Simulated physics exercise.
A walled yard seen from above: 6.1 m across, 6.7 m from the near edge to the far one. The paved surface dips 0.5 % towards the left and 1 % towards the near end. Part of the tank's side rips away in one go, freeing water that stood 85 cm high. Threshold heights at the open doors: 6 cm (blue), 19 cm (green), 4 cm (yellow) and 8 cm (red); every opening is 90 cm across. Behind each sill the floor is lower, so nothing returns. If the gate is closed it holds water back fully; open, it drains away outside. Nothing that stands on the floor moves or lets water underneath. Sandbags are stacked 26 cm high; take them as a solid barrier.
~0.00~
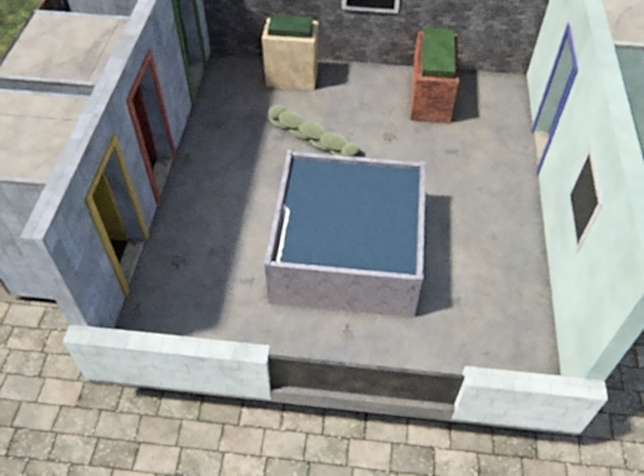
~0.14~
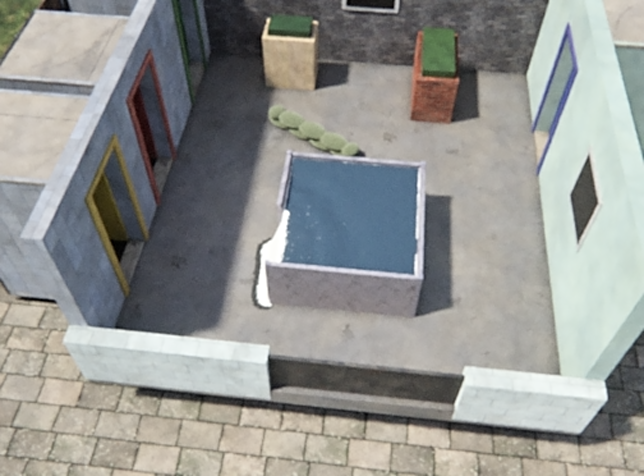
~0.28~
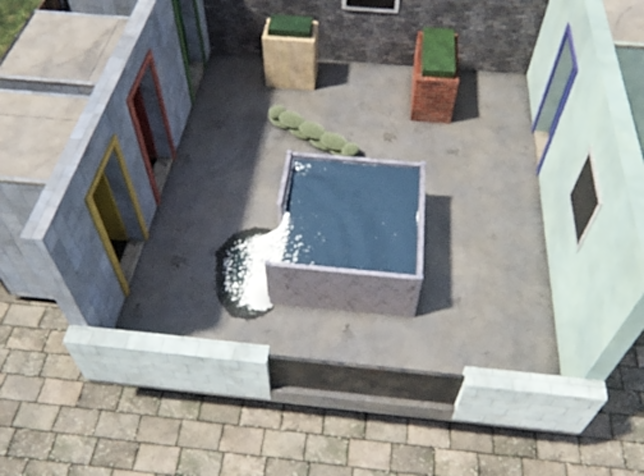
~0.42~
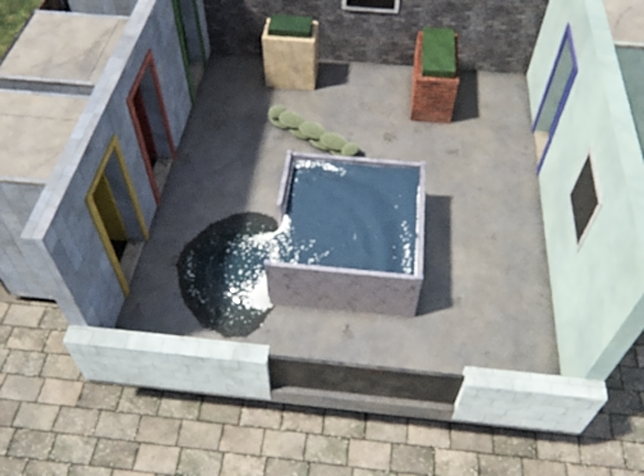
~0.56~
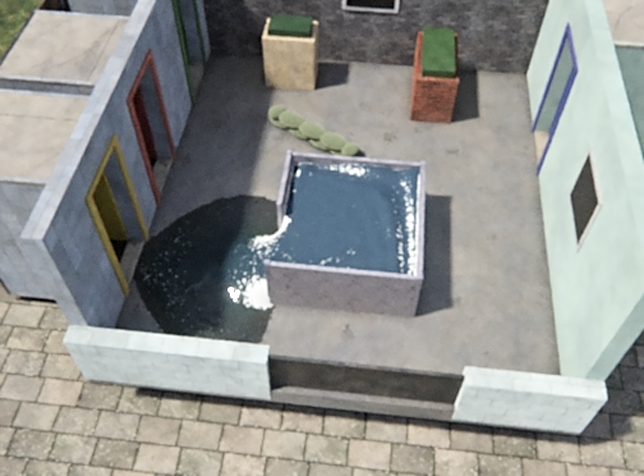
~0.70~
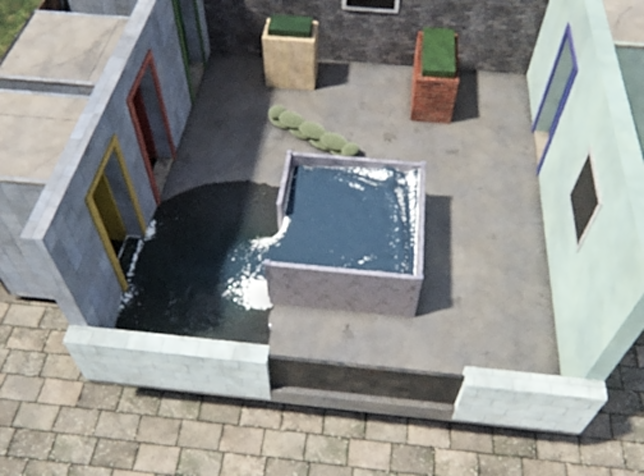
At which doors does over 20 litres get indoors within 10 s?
Within that time: At the blue door it does not reach the limit; at the green door it stays under the limit; at the yellow door it goes over the limit; at the red door it goes over the limit.
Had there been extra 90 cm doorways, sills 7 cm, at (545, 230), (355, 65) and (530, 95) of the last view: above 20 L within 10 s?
In turn: Below, not over, under.
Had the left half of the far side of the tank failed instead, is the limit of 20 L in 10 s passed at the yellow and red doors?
Against that limit: Yellow below, red past it.
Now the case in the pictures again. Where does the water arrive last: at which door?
The blue one.
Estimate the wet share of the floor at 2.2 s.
Some 25 per cent of it.
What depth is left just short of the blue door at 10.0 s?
Roughly 3.0 cm deep.
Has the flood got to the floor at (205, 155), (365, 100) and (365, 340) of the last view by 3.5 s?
In turn: Wet, dry, under water.
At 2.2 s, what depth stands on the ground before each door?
In cm: Blue 0, green 3, yellow 32, red 14.
After 1.4 s water covers 20 % of the floor and is deepest (58 cm) near (106, 356); blue door not reached, green door not reached, yellow door 17 cm at the sill, 178 L in, red door 15 cm at the sill, 6 L in.
After 2.2 s water covers 25 % of the floor and is deepest (38 cm) near (171, 316); blue door not reached, green door 3 cm at the sill, 0 L in, yellow door 32 cm at the sill, 417 L in, red door 14 cm at the sill, 23 L in.
After 3.5 s water covers 40 % of the floor and is deepest (28 cm) near (138, 301); blue door not reached, green door 3 cm at the sill, 0 L in, yellow door 27 cm at the sill, 720 L in, red door 12 cm at the sill, 40 L in.
After 6.0 s water covers 65 % of the floor and is deepest (20 cm) near (106, 356); blue door not reached, green door 10 cm at the sill, 0 L in, yellow door 17 cm at the sill, 1028 L in, red door 8 cm at the sill, 50 L in.
After 10.0 s water covers 95 % of the floor and is deepest (12 cm) near (106, 356); blue door 3 cm at the sill, 0 L in, green door 8 cm at the sill, 0 L in, yellow door 10 cm at the sill, 1192 L in, red door 5 cm at the sill, 51 L in.
